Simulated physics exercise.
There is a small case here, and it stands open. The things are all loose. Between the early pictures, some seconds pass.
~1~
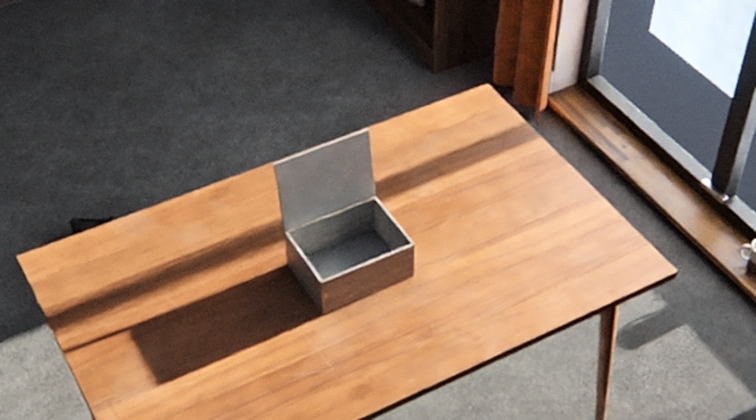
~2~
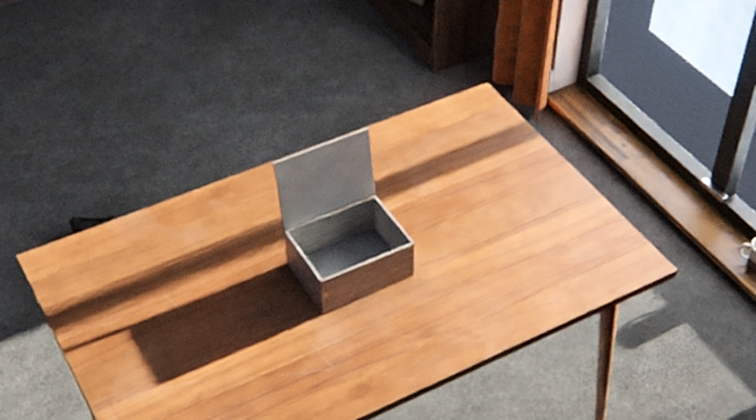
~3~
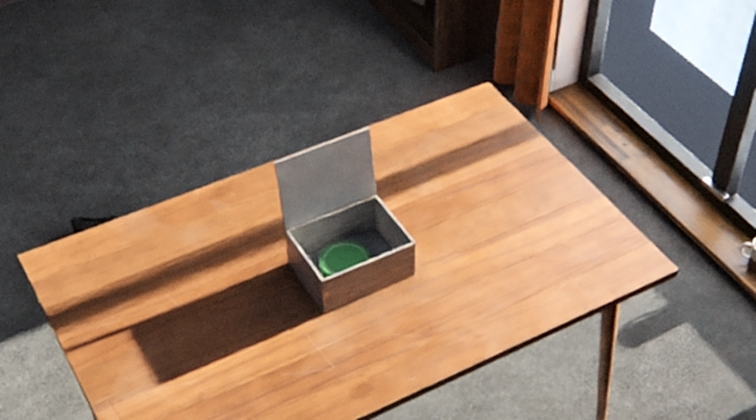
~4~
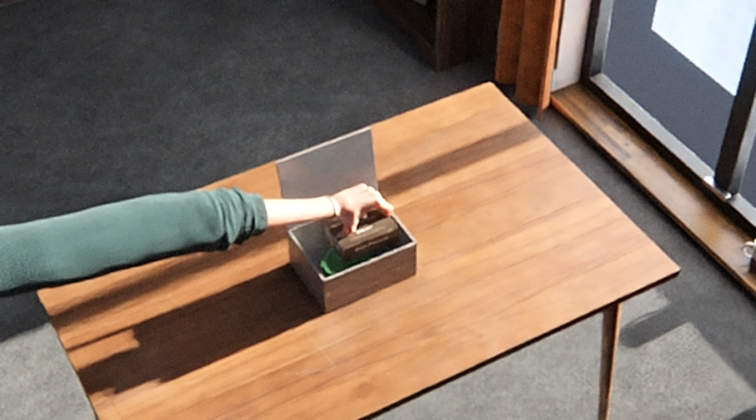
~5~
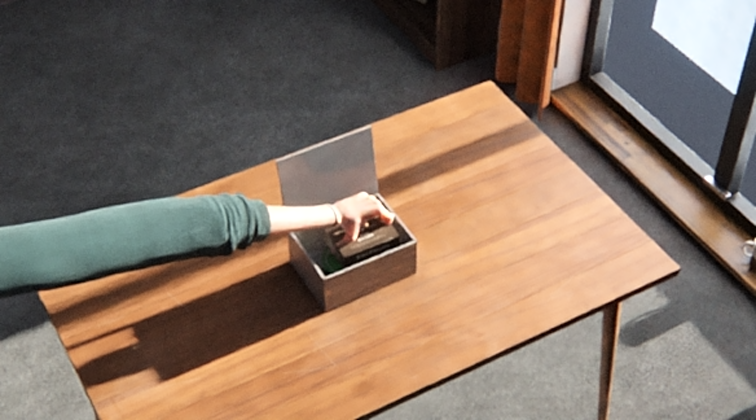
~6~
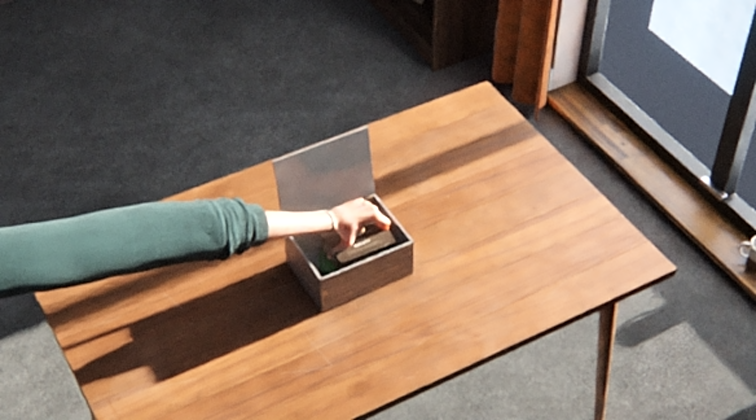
At first, a small open case sits empty on a wooden table, and nothing moves. Then a round green tub is in the case, and an arm in a green sleeve reaches in from the left, lowering a brown packet into the case beside the tub, the hand still gripping it.
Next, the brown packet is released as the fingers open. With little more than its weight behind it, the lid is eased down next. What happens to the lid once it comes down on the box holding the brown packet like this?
It comes down fully.
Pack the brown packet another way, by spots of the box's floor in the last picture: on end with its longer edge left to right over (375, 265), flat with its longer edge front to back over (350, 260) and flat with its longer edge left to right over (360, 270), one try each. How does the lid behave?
With the first placement it remains raised; with the second it settles down; with the third it settles down.
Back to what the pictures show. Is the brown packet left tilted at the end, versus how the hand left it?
In the end, the brown packet keeps its orientation.
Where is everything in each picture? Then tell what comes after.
In the first picture, the last thing is not in view yet.
In the second picture, the last thing is not in view yet.
In the third picture, the last thing is not in view yet; green tub (346, 267).
In the fourth picture, coming down; brown packet (361, 231).
In the fifth picture, coming down; brown packet (362, 239).
In the sixth picture, put in, still held; brown packet (359, 244).
Then, 1.30 s later than the last frame, lid 84° above the rim.
Then, 1.70 s later than the last frame, lid 46° above the rim.
Then, 1.90 s later than the last frame, lid 14° above the rim.
When it is over, lid shut; both as before. End places, in pixels of the last picture, brown packet near (359, 245).
